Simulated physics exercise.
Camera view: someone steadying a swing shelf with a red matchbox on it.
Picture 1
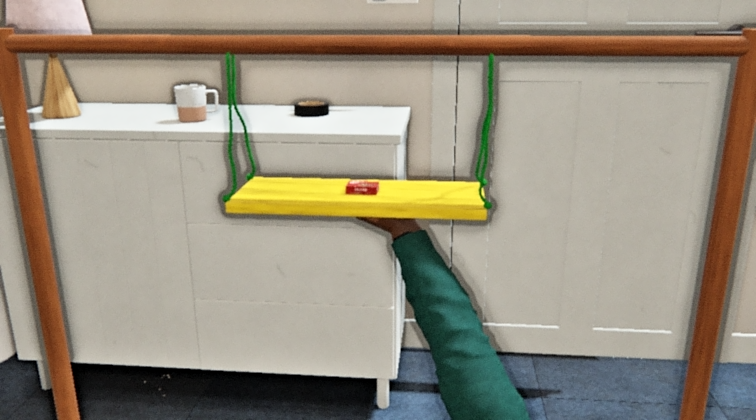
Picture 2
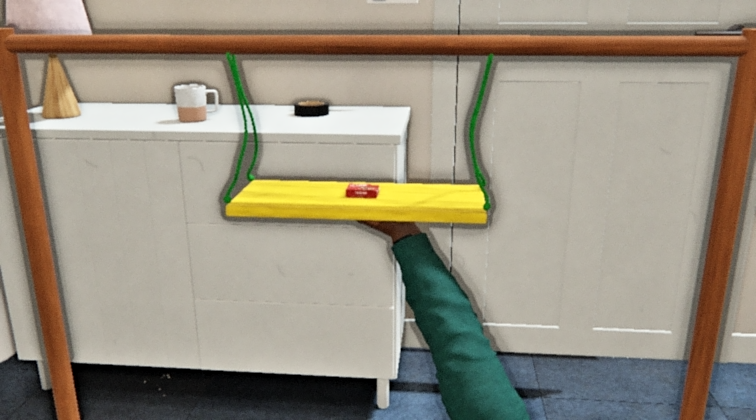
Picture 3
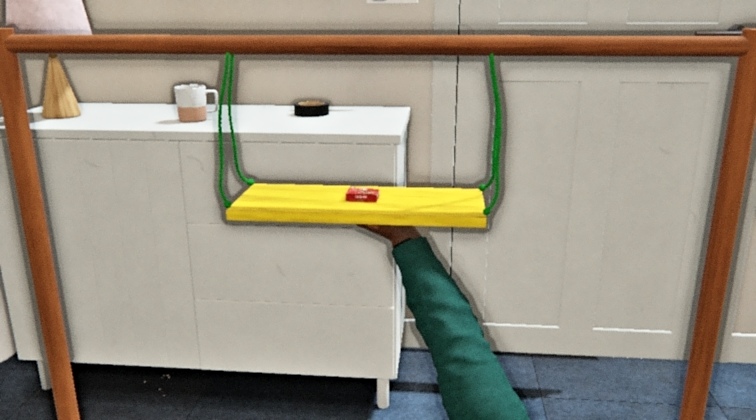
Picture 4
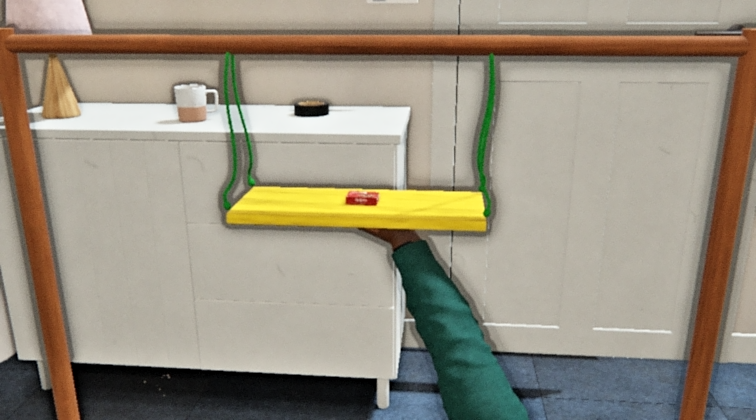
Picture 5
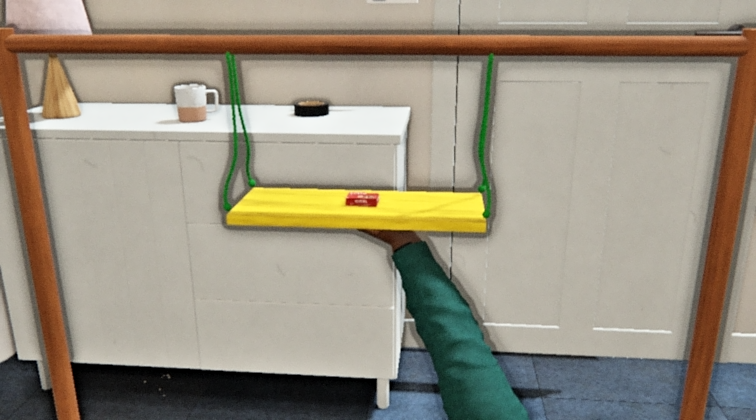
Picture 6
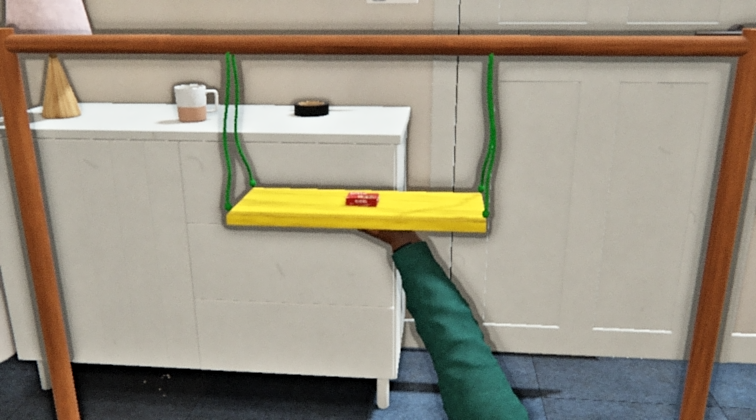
The footage shows a yellow shelf with a red matchbox on it, hung by green strings from a wooden bar, as a green-sleeved arm supports it from beneath and lowers it slightly; the slack strings sway, then the shelf stays level.
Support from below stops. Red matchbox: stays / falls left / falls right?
It stays resting there.
Then, 0.40 s past the final frame, board level; matchbox on the board near (363, 203).
When it is over, board level; matchbox on the board near (363, 203). The red matchbox remains aboard.
